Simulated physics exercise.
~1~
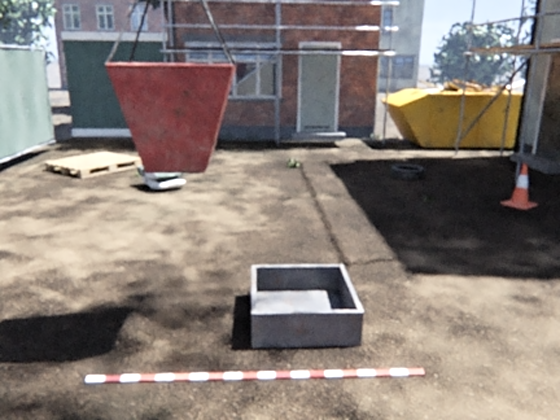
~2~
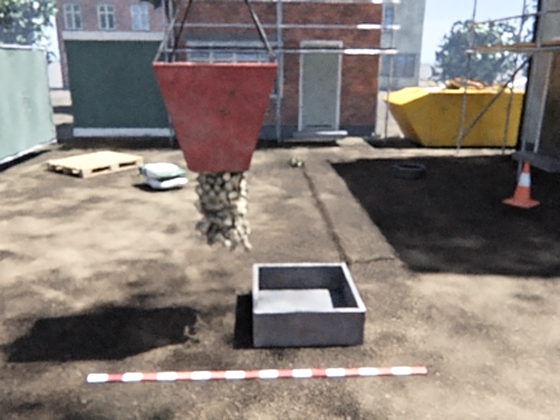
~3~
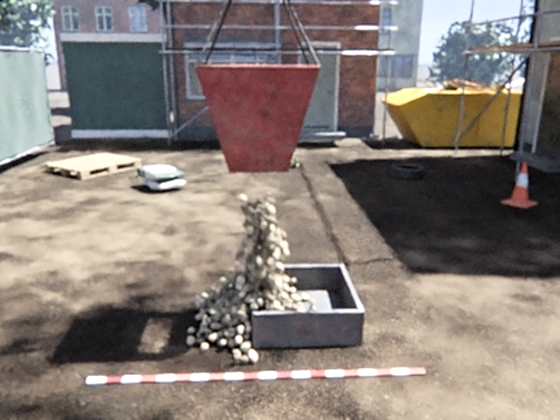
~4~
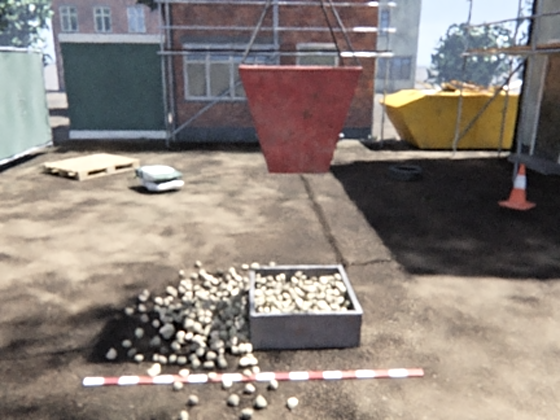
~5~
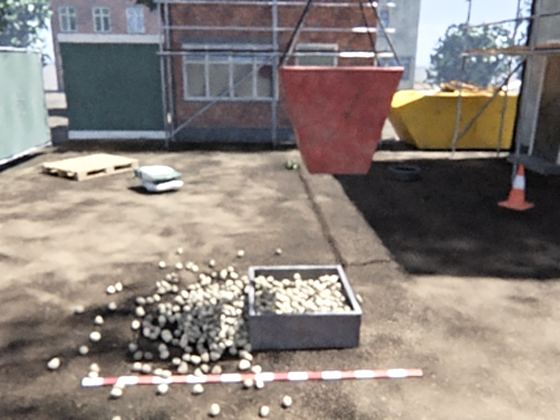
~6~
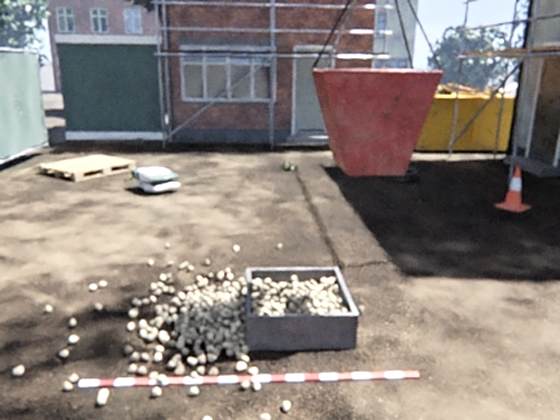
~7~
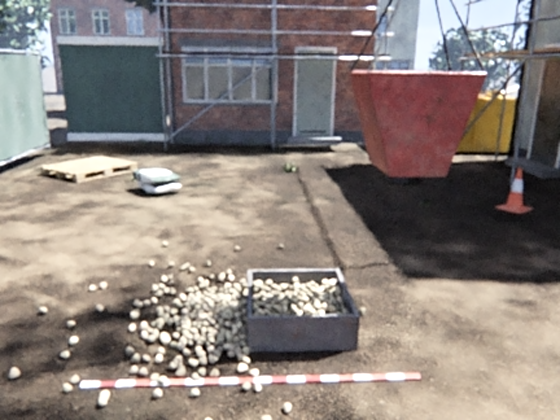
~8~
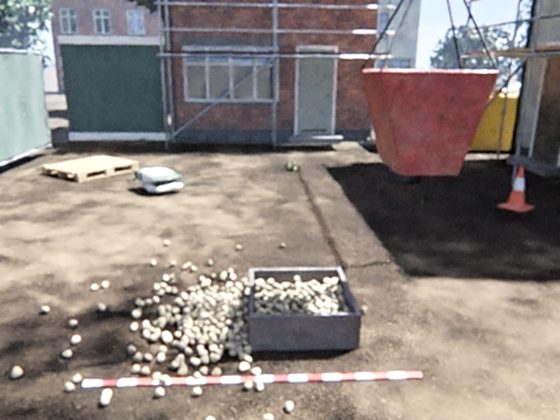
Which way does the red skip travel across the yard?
The red skip travels to the right.
Red skip moving right over a yard, dropping pale stones that pile up beside and inside a grey bin.
